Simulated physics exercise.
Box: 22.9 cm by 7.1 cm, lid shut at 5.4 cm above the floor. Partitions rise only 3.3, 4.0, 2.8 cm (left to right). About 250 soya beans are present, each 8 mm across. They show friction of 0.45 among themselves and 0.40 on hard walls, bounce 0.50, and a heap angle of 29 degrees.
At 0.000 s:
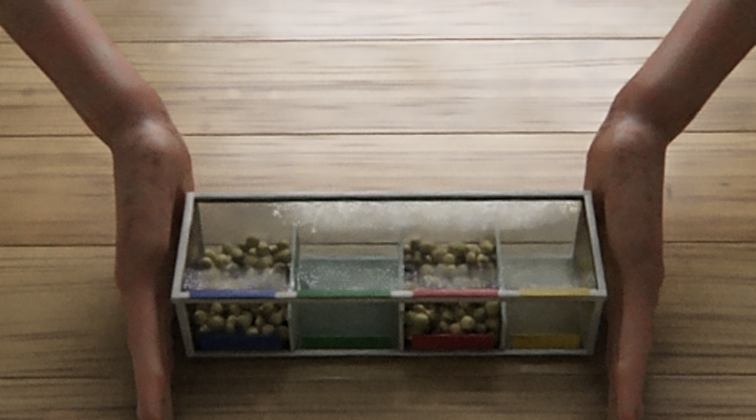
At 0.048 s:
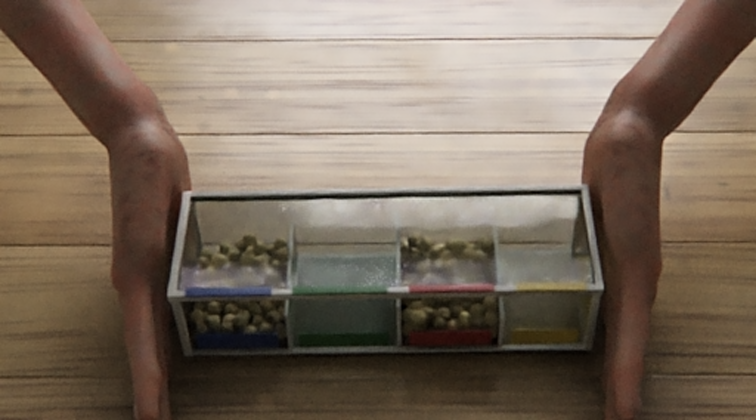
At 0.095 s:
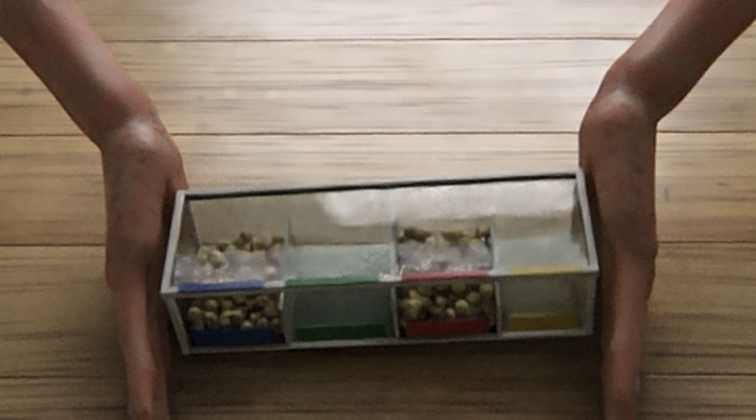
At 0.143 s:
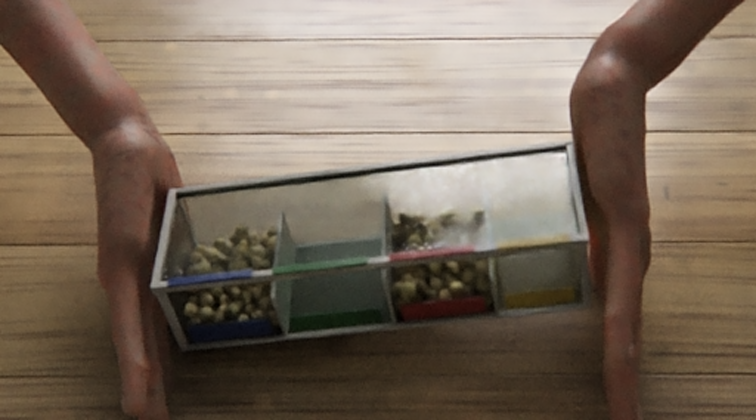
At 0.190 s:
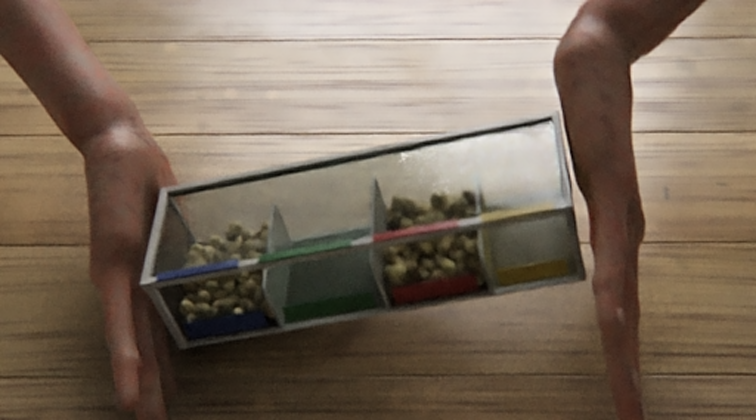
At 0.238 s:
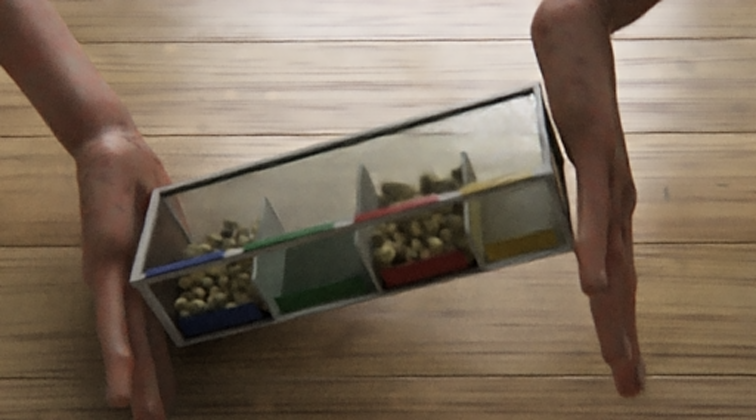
Two hands tilt a clear divided box of beans, raising its right end.
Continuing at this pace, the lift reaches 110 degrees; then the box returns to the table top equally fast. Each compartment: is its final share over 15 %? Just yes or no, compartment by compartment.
Red gets a yes, blue gets a yes, green gets a no, yellow gets a no.
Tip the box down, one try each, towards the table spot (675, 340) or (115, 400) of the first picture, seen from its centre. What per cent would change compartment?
About 95 per cent on the first try and 15 per cent on the second.
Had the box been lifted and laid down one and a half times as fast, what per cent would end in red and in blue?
Red 40 %, blue 55 %.
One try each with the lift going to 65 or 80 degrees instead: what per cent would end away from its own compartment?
Around 5 and 10 in a hundred, respectively.
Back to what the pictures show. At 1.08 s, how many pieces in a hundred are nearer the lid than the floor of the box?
Share: Approx. 60 %.
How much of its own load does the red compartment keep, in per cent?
70 %.
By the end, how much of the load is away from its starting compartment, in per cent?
15 %.
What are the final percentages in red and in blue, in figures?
Red 40 %, blue 60 %.
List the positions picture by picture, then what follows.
Box tilt 0 degrees, front corners at (180, 295) and (598, 293); red 55 %, blue 45 %, in the first frame.
Box tilt 1 degrees, front corners at (176, 293) and (595, 287), in the second frame.
Box tilt 4 degrees, front corners at (169, 290) and (590, 269), lowest corner left back, in the third frame.
Box tilt 10 degrees, front corners at (160, 285) and (580, 238), lowest corner left back, in the fourth frame.
Box tilt 15 degrees, front corners at (150, 281) and (565, 206), lowest corner left back, in the fifth frame.
Box tilt 21 degrees, front corners at (140, 278) and (545, 172), lowest corner left back; red 55 %, blue 45 %. The box's pace is about 115 degrees a second, in the sixth frame.
Then, at 1.08 s, tilt 110 degrees; red 45 %, blue 50 %, green 5 %.
After 1.64 s, tilt 49 degrees; red 40 %, blue 60 %, green 5 %.
After 2.26 s, tilt 0 degrees; red 40 %, blue 60 %, green 5 %.
At rest (2.7 s), red 40 %, blue 60 %, green 5 %, yellow 0 %.
